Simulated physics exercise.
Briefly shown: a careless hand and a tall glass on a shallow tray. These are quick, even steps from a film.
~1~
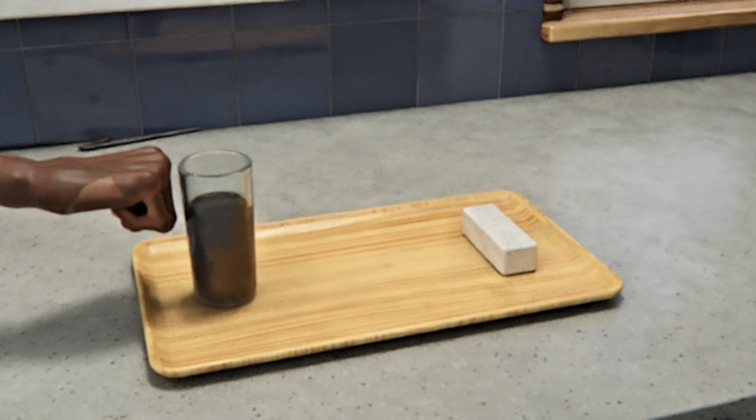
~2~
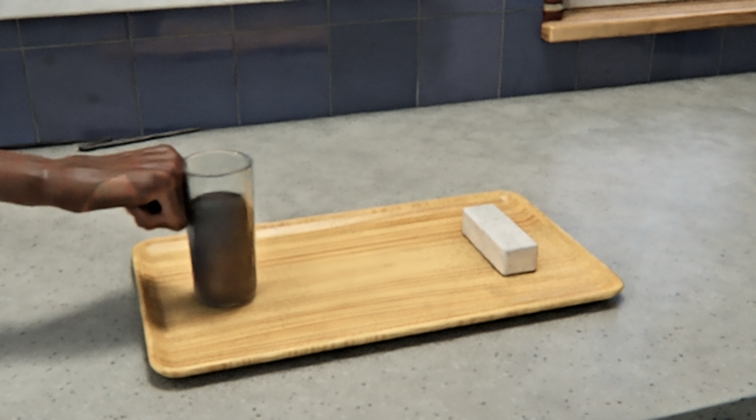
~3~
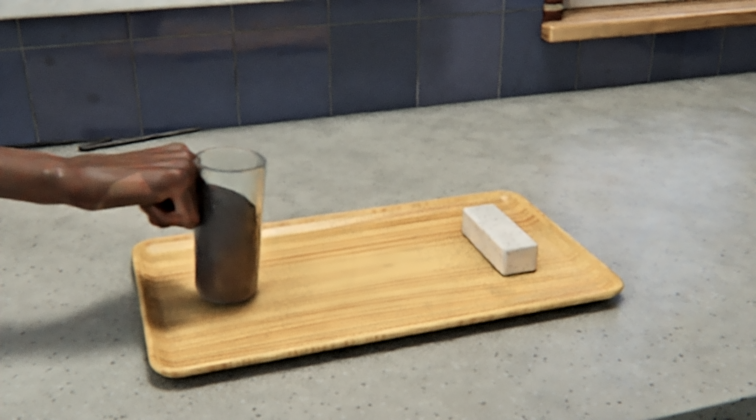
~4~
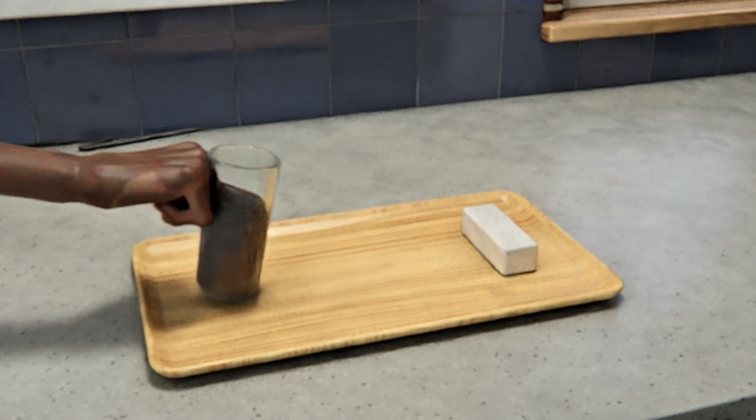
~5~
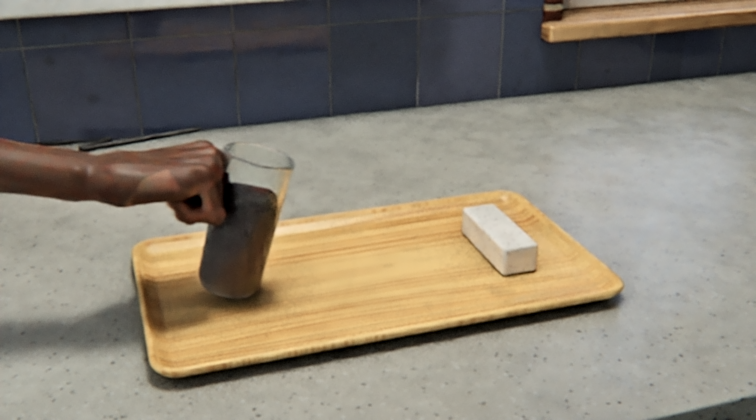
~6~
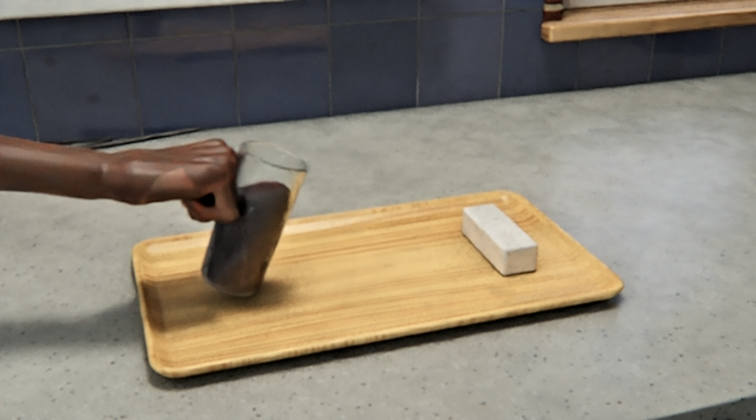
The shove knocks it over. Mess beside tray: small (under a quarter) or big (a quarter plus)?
Small.
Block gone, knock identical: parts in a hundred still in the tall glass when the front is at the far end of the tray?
About 60 per cent.
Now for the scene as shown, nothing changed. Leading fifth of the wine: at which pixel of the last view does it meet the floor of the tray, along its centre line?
I'd put the spot somewhere close to pixel (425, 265).
A moment on, the tall glass is falling and 100 per cent is in the glass, 0 on the tray and 0 above or beyond its rim.
Next, the tall glass lies on its side and 82 per cent is in the glass, 3 on the tray and 15 above or beyond its rim.
Then the tall glass lies on its side and 50 per cent is in the glass, 27 on the tray and 23 above or beyond its rim.
Later the tall glass lies on its side and 27 per cent is in the glass, 59 on the tray and 13 above or beyond its rim.
In the end 89 per cent is held by tray and glass, 11 is off the tray.
